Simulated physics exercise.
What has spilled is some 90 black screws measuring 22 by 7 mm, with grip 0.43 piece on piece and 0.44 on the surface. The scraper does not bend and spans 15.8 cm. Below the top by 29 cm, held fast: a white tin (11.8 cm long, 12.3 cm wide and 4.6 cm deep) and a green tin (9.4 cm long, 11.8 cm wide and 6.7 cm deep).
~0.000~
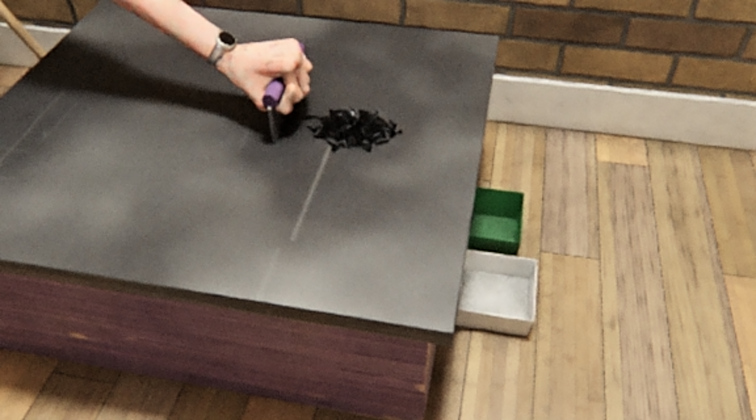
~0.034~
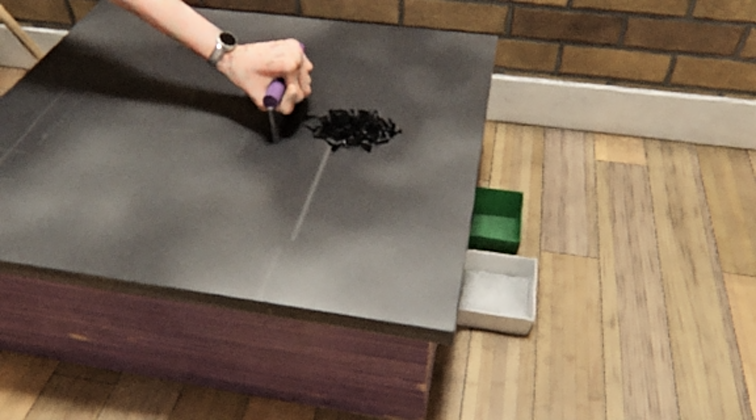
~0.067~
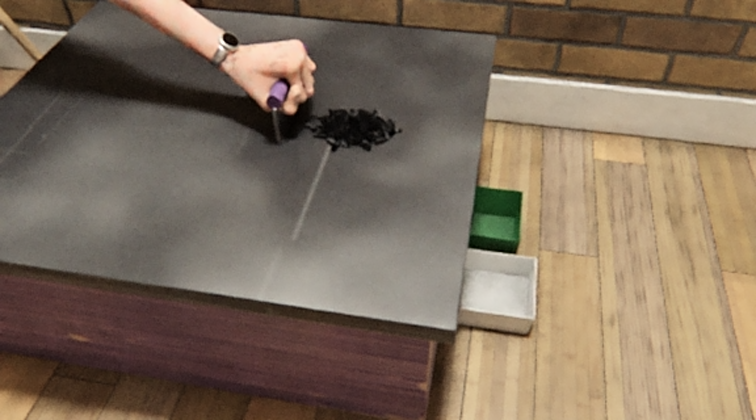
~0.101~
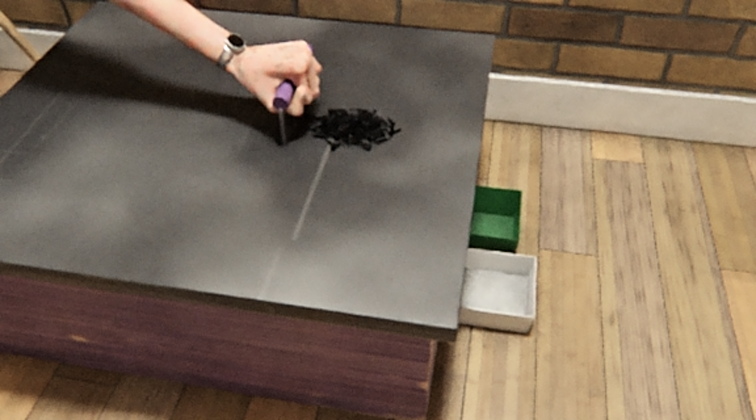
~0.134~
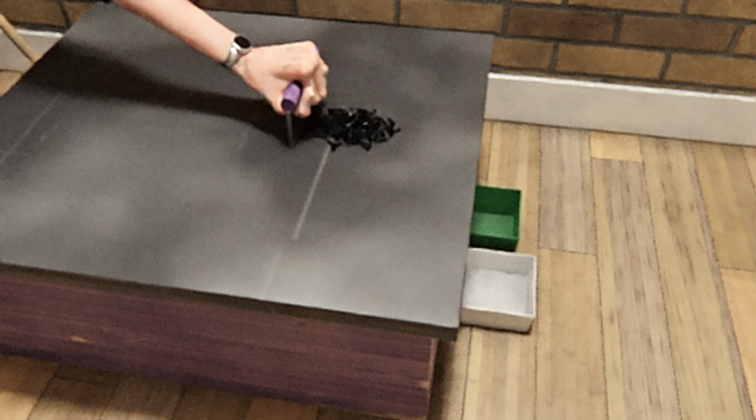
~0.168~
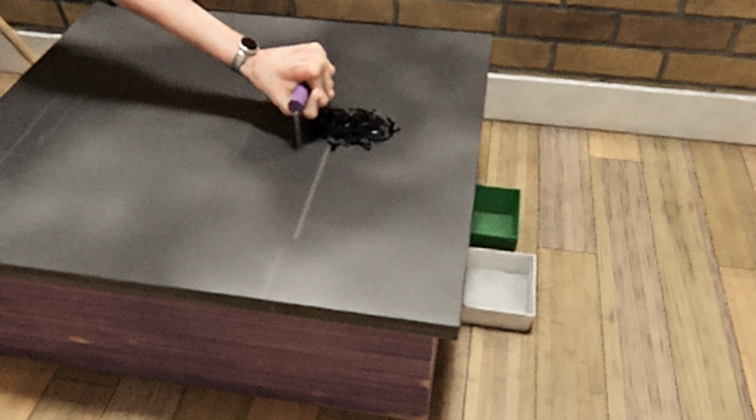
A heap of small black screws lies on a dark grey tabletop with purplish wooden sides, seen from above at an angle in a room with a pale plank floor and brick wall. Beyond the table's right edge sit a green tin and, nearer, a white one. A watch-wearing hand slides an upright purple-handled scraper rightward to the heap, barely disturbing it, while the view shifts very slightly.
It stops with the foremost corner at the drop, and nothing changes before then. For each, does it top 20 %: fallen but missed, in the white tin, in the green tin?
Going through them: Missed is not past the mark, the white tin is past the mark, the green tin is not past the mark.
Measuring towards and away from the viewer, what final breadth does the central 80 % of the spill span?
It works out at some 18 centimetres.
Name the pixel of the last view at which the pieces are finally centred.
About (505, 285).
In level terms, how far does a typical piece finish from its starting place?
Estimate: Close to 28 cm.
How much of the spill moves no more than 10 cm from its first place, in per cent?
Roughly 0 %.
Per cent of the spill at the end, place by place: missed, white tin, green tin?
5 per cent misses, the white tin gets 75 per cent and the green tin gets 10 per cent.
Then, at 0.51 s, scraper 17 cm from its start, spill 11 cm wide; still on top 100 %.
Then, at 0.85 s, scraper 30 cm from its start, spill 14 cm wide; off the edge, not caught 20 %, still on top 80 %.
After 1.14 s, scraper 31 cm from its start, spill 18 cm wide; white tin 75 %, green tin 10 %, off the edge, not caught 5 %, still on top 5 %.
In the end, at 2.3 s, white tin 75 %, green tin 10 %, fallen but missed 5 %, still on top 5 %.
